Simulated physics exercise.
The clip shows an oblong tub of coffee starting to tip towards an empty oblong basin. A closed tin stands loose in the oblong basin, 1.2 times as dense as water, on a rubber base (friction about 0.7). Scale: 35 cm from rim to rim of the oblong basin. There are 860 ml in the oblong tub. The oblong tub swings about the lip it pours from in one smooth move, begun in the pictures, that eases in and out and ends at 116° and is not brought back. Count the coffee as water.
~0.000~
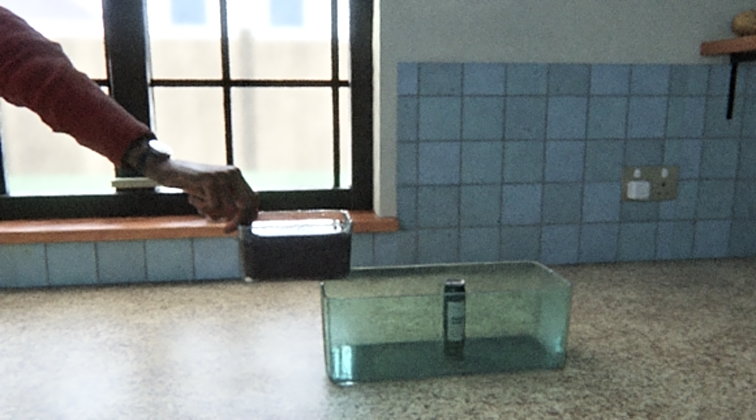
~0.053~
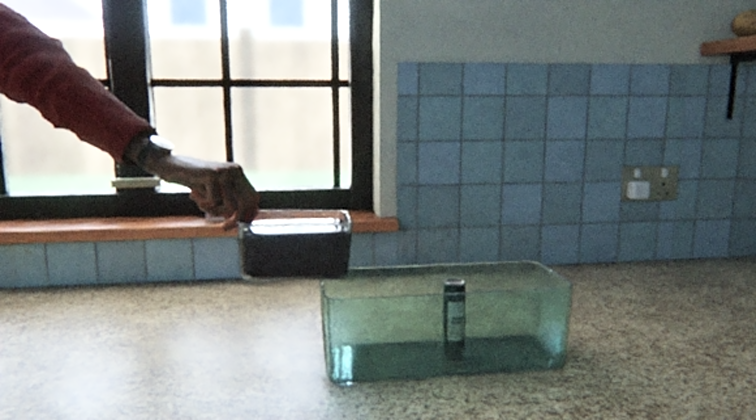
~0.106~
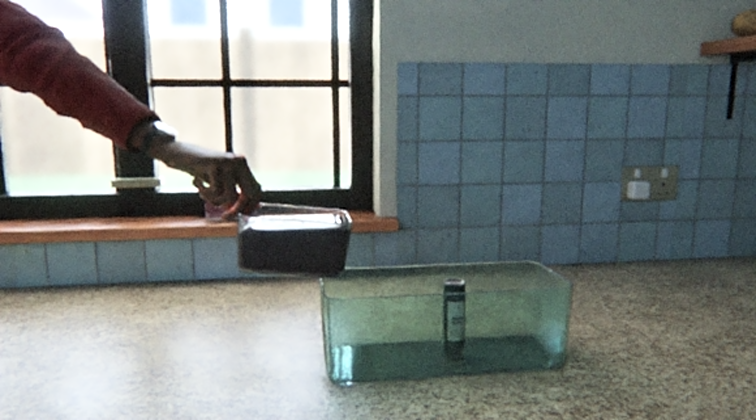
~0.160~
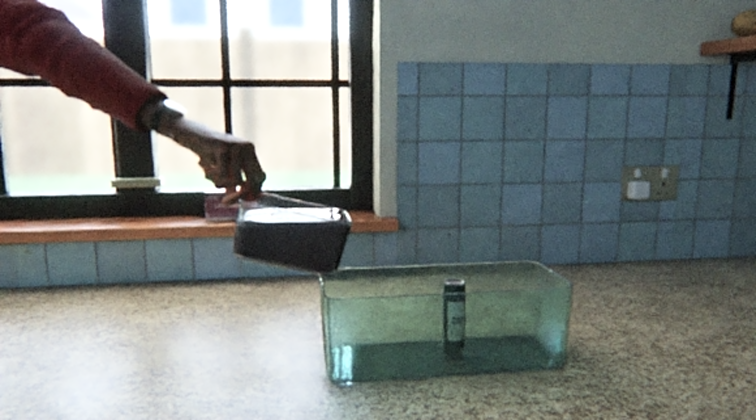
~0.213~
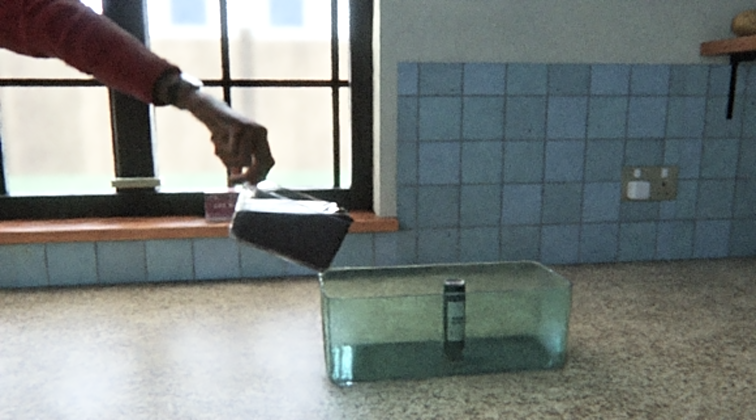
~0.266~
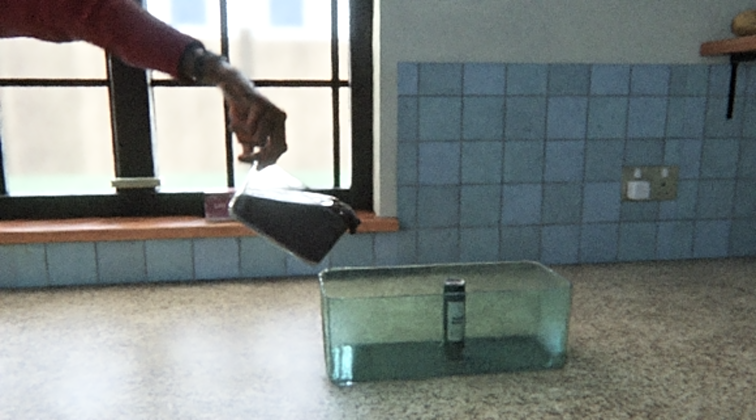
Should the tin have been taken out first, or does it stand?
It falls.
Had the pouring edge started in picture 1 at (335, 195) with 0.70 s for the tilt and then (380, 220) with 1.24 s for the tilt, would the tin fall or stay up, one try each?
First it falls; then it stays up.
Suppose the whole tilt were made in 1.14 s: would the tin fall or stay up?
Then it remains upright.
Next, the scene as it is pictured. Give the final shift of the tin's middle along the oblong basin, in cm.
About 9.5 cm.
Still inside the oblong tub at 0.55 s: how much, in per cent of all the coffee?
Some 24 per cent.
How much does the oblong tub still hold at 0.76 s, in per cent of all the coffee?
About 0 per cent.
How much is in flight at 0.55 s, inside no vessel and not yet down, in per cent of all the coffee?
About 52 per cent.
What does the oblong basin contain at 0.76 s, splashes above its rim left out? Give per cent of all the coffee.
Near 94 in a hundred.
After 0.55 s the tilt is 101° and 24 per cent is still to pour; the tin stands where it began.
After 0.76 s the tilt is 116° and 0 per cent is still to pour; the tin leans 6°.
After 0.98 s the tilt is 116° and 0 per cent is still to pour; the tin leans 24°.
After 1.22 s the tilt is 116° and 0 per cent is still to pour; the tin lies on its side.
In the end the tin lies on its side.
